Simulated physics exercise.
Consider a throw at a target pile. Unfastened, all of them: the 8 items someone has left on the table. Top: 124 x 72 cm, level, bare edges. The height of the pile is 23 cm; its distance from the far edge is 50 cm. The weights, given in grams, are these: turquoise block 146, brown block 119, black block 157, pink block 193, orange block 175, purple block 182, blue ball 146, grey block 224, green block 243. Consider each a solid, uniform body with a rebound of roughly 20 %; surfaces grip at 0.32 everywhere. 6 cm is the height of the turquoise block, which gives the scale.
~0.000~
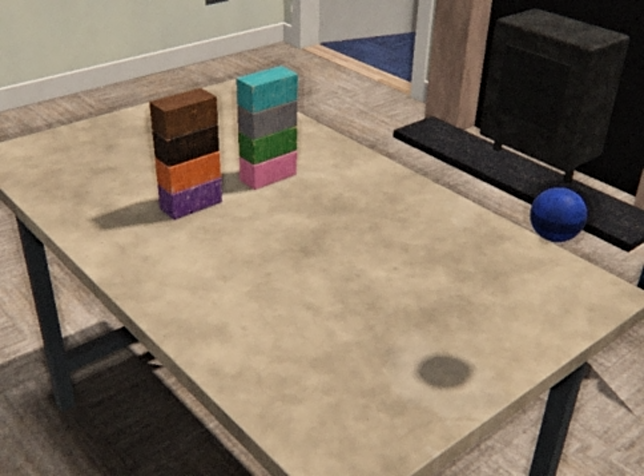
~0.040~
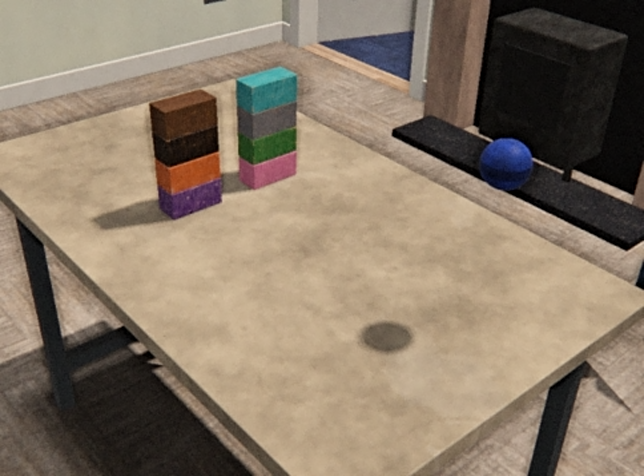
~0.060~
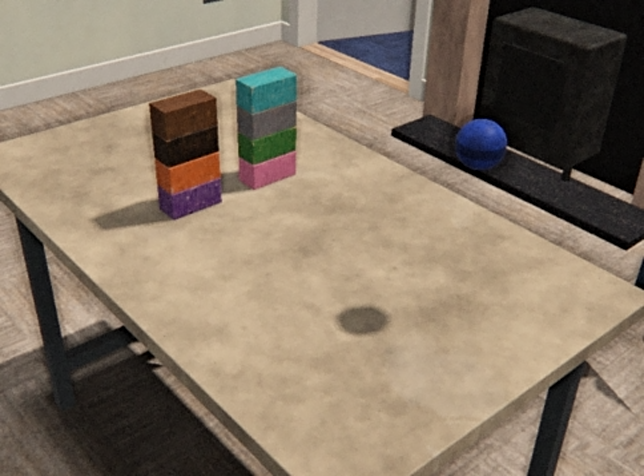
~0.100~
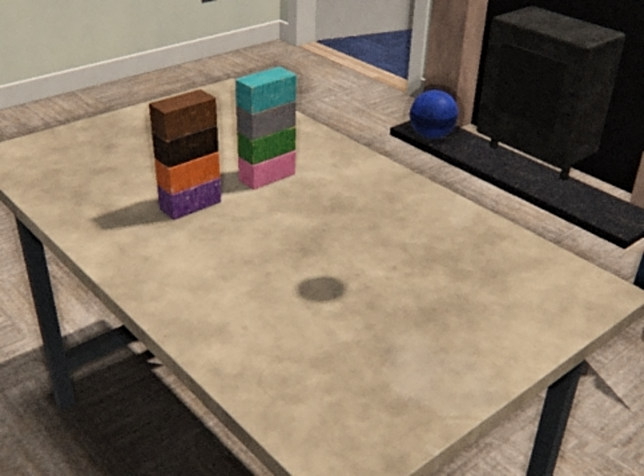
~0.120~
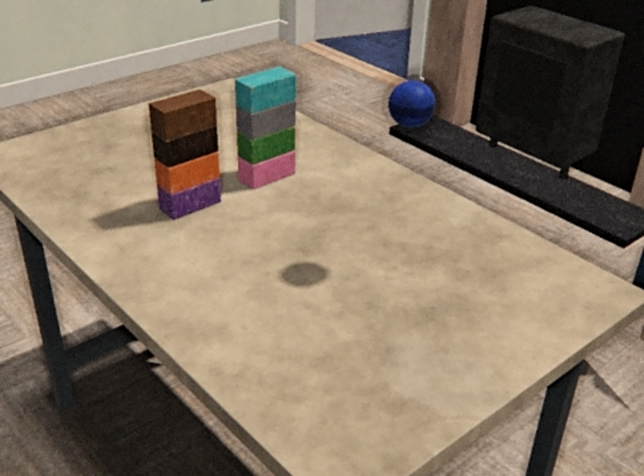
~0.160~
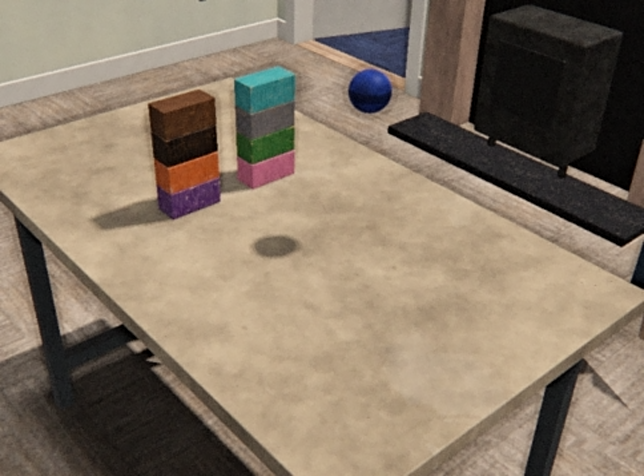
Blue ball moving leftward through the air above a bare-edged table, its shadow sliding nearer two stacks of coloured blocks.
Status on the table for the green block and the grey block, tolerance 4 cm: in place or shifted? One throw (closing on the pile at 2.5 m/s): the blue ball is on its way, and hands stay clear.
Status: Green block in place; grey block shifted.
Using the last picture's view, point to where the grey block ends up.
Around pixel (217, 124).
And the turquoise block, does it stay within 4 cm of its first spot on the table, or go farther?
As for the turquoise block, it gets displaced.
After 0.36 s, blue ball near (300, 117); grey block 17° off upright near (252, 109); turquoise block 23° off upright.
After 0.46 s, blue ball near (317, 153); grey block 52° off upright near (237, 125); turquoise block 17° off upright.
In the end (1.2 s), toppled on the table, grey block; not toppled but over 4 cm from the start, turquoise block; the other 6 under 4 cm from the start. At the end, from the last picture's camera, green block near (265, 140), grey block near (217, 124).
